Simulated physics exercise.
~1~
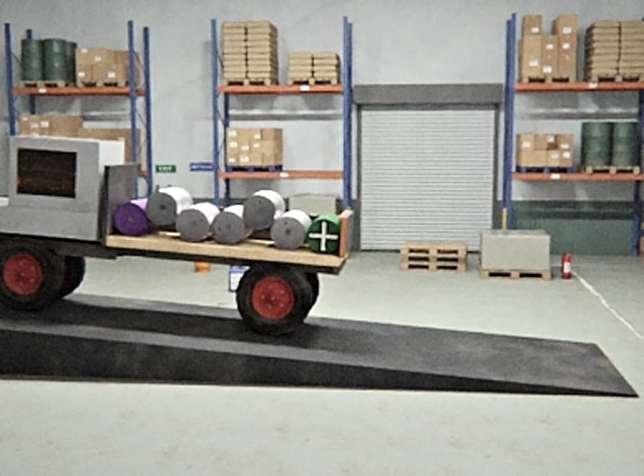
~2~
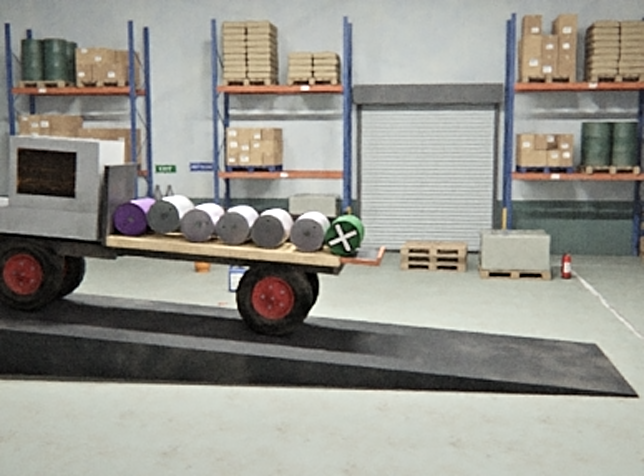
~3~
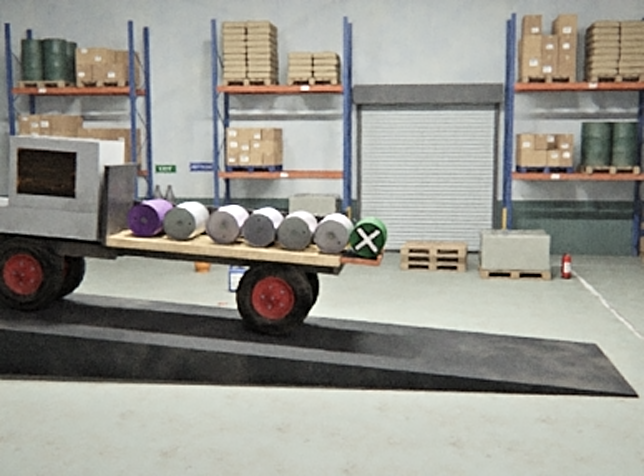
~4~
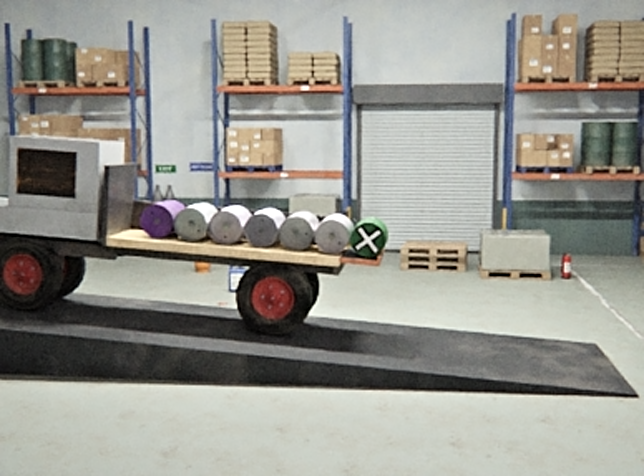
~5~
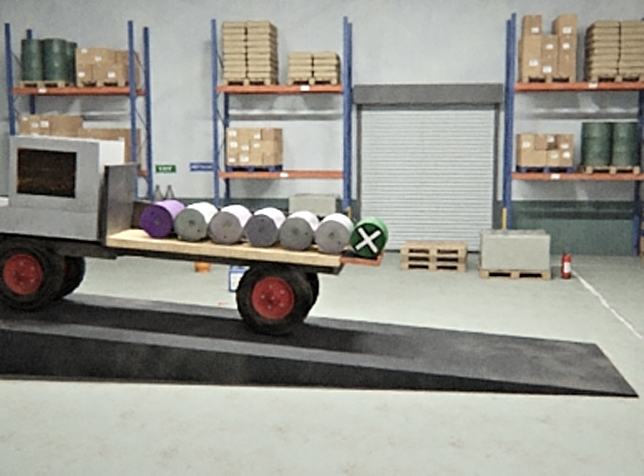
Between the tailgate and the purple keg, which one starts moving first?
The tailgate moves first, swinging down while the purple keg is still in place. The purple keg only rolls to the right afterwards.
